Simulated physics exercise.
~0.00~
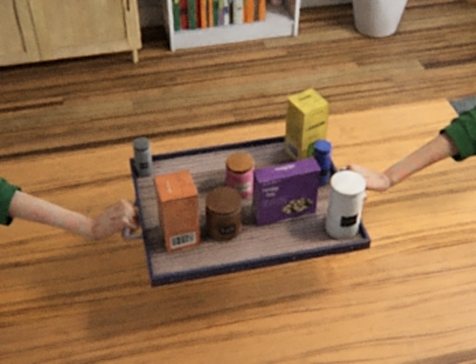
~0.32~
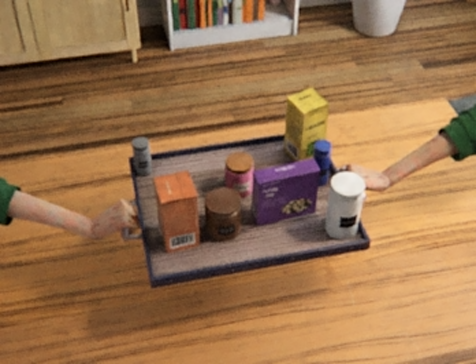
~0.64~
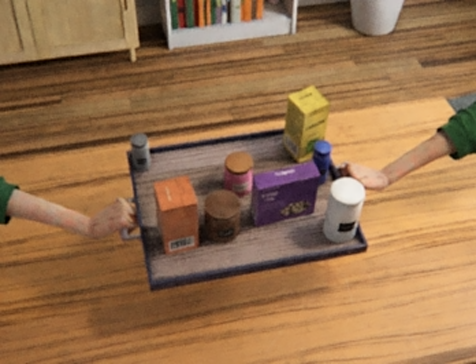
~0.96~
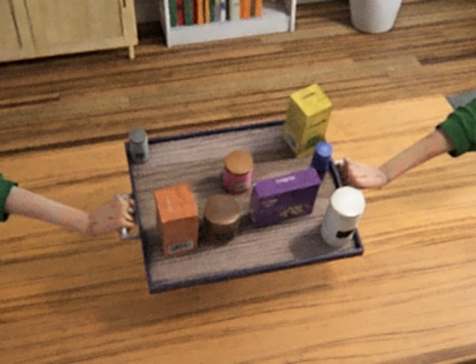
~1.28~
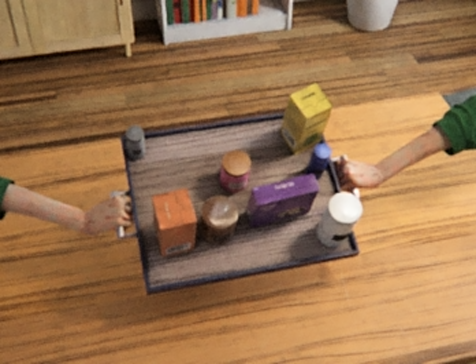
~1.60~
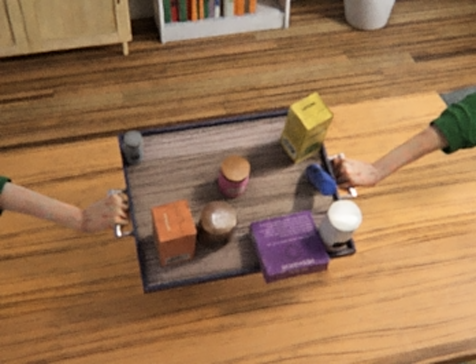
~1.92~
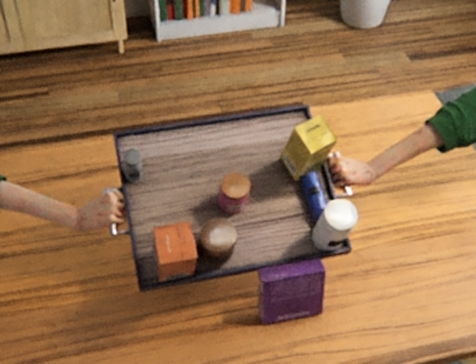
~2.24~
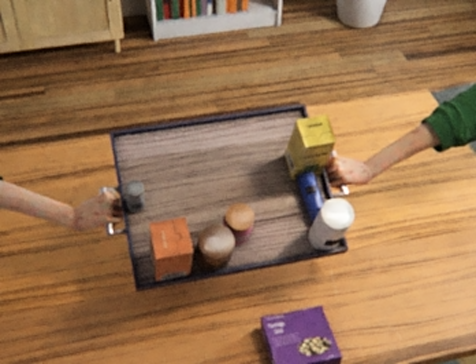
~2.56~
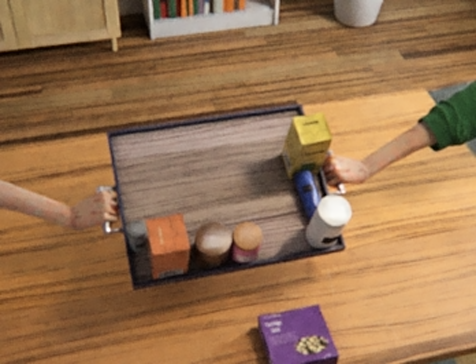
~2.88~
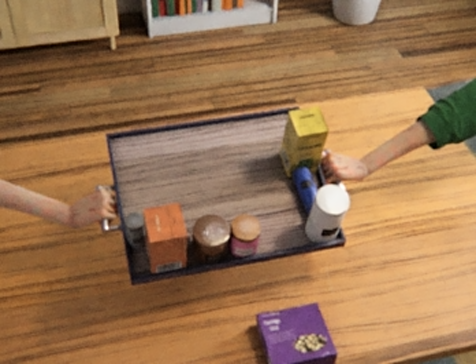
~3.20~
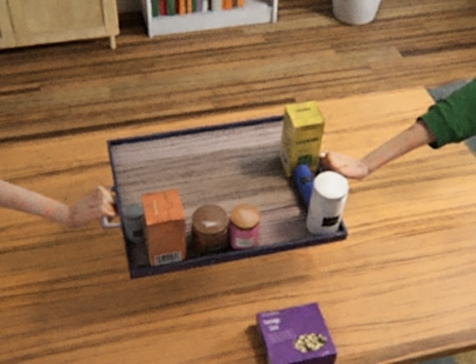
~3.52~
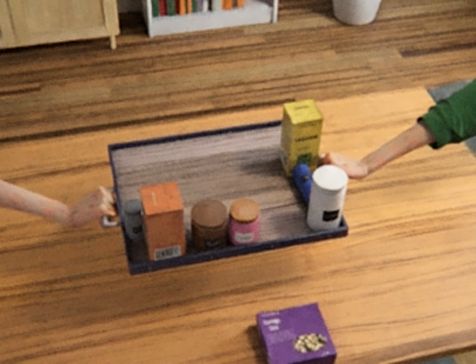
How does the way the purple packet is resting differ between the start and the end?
At the start the purple packet stands upright on the tray. By the end it is lying on its side on the table in front of the tray.
Over a wooden table, two hands tilted a loaded tray toward the viewer, and a purple packet tumbled off the front while a blue shaker toppled and several things slid forward. The hands levelled the tray, leaving the packet on the table.
